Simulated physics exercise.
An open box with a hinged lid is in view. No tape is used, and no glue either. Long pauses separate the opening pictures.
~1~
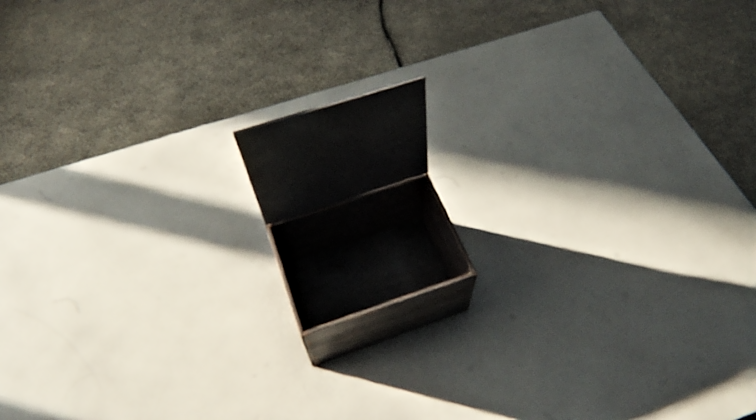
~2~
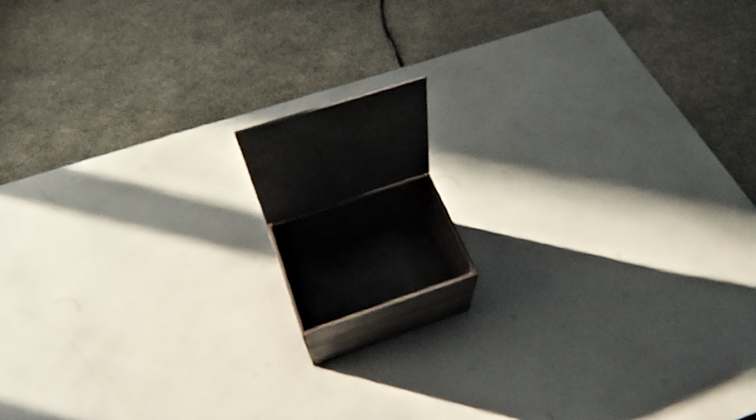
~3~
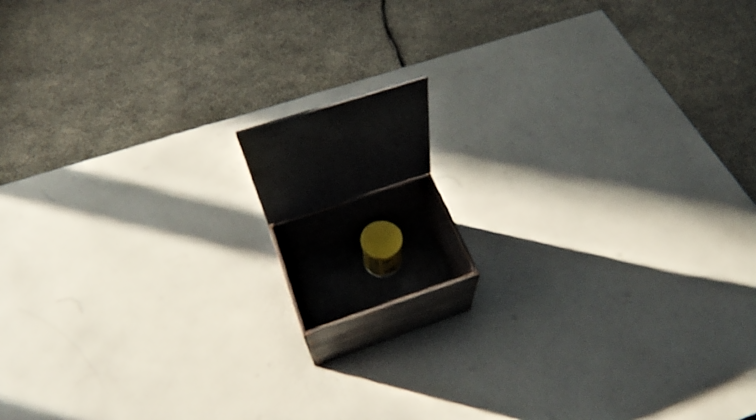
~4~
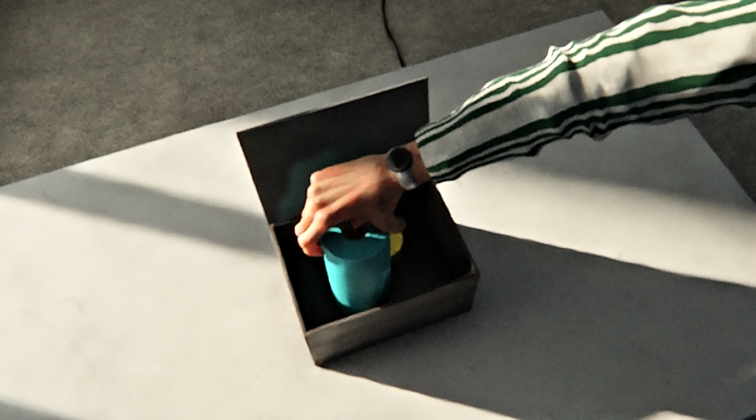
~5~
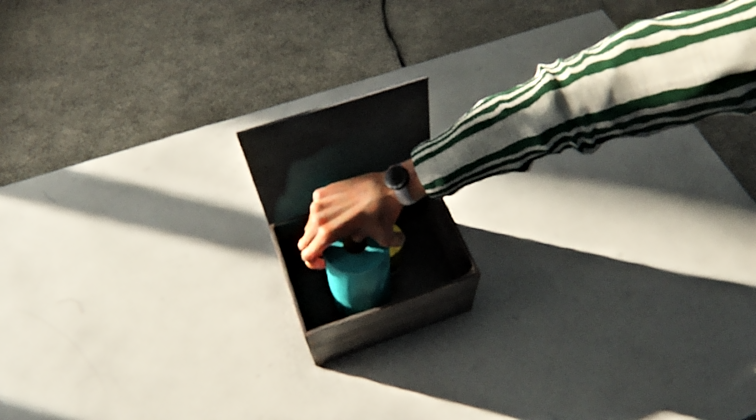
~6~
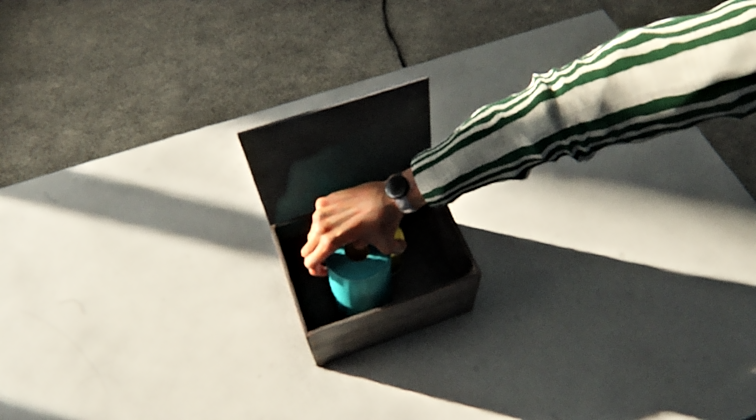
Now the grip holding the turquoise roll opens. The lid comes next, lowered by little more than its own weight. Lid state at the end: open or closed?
Open.
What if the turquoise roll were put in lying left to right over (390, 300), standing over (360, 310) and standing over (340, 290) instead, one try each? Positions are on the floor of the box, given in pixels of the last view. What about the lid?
Try one: Closed. Try two: Not closed. Try three: Not closed.
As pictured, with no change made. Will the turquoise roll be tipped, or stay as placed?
It stays as it was set.
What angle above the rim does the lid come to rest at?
It comes to about 45°.
Then, 1.20 s on from there, lid starting down.
Then, 1.70 s on from there, lid 54° above the rim.
Then, 2.80 s on from there, lid 43° above the rim.
Then, 4.50 s on from there, turquoise roll resting near (361, 282).
In the end, lid 43° above the rim; both unmoved. At the end, from the last picture's camera, turquoise roll near (361, 282).
